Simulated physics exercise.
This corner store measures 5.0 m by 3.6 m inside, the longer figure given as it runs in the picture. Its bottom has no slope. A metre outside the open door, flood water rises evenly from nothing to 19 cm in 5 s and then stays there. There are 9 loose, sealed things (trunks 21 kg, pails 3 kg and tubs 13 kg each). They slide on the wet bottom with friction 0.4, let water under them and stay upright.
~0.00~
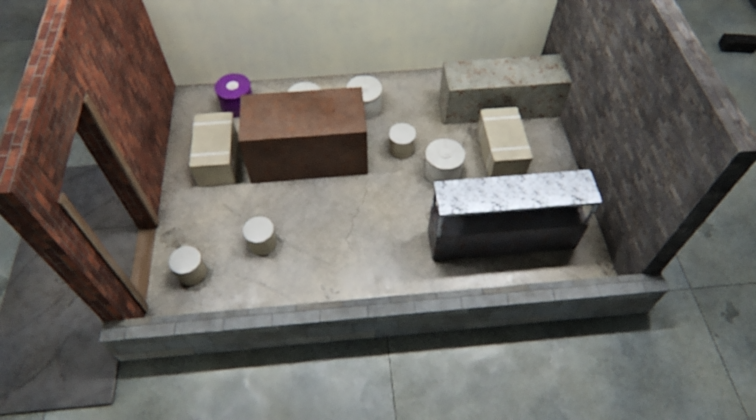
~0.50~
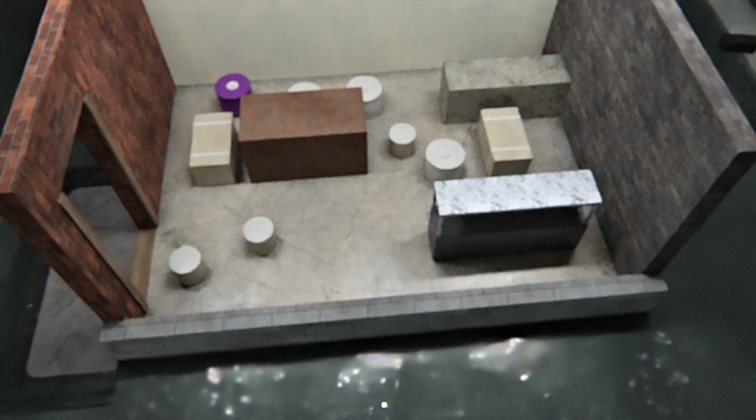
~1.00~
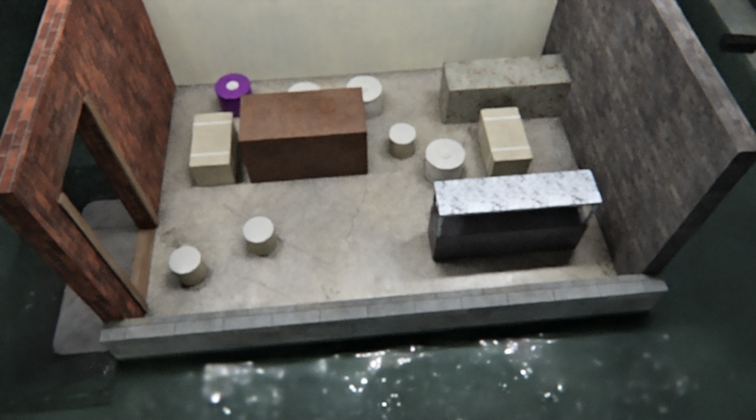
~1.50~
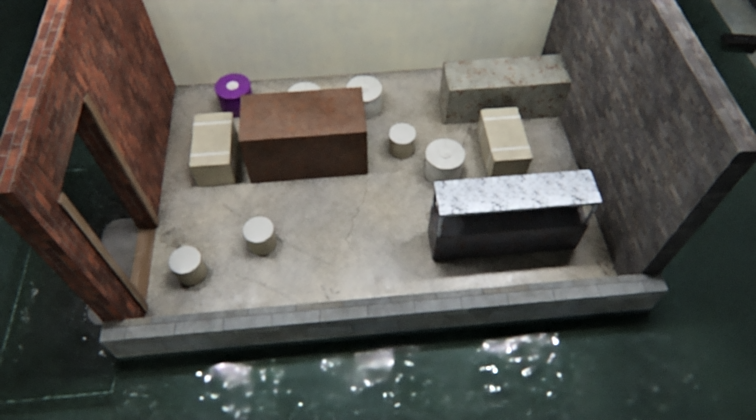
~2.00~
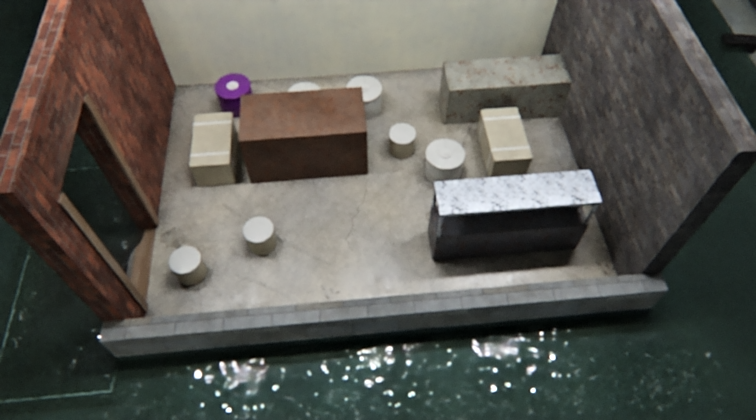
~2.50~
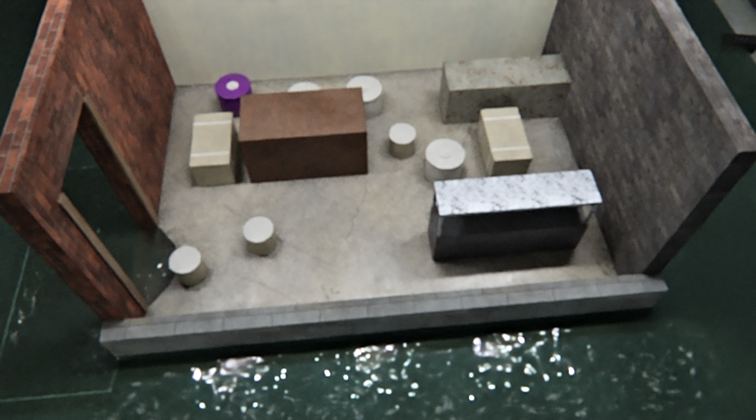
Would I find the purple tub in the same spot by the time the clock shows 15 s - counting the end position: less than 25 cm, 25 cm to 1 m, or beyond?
Purple tub holds its place.
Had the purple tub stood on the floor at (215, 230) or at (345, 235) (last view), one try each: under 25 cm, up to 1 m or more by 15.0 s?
In that order: It gets carried off; it travels far.
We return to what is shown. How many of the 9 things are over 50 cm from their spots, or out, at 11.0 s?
3 of them.
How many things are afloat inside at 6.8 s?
At that moment 1.
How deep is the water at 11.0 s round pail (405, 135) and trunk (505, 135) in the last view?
About 6 and 8 cm.
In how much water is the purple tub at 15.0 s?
Roughly 5 cm.
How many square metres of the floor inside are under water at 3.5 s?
Some 1.5 m2.
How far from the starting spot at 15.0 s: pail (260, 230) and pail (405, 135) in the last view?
In turn: 350 cm, 200 cm.
After 3.5 s the purple tub is near (233, 86), 0.0 m from its start, aground; 0 afloat.
After 6.8 s the purple tub is near (233, 86), 0.0 m from its start, aground; 1 afloat.
After 11.0 s the purple tub is near (233, 86), 0.0 m from its start, aground; 5 afloat.
After 15.0 s the purple tub is near (233, 86), 0.0 m from its start, aground; 5 afloat.
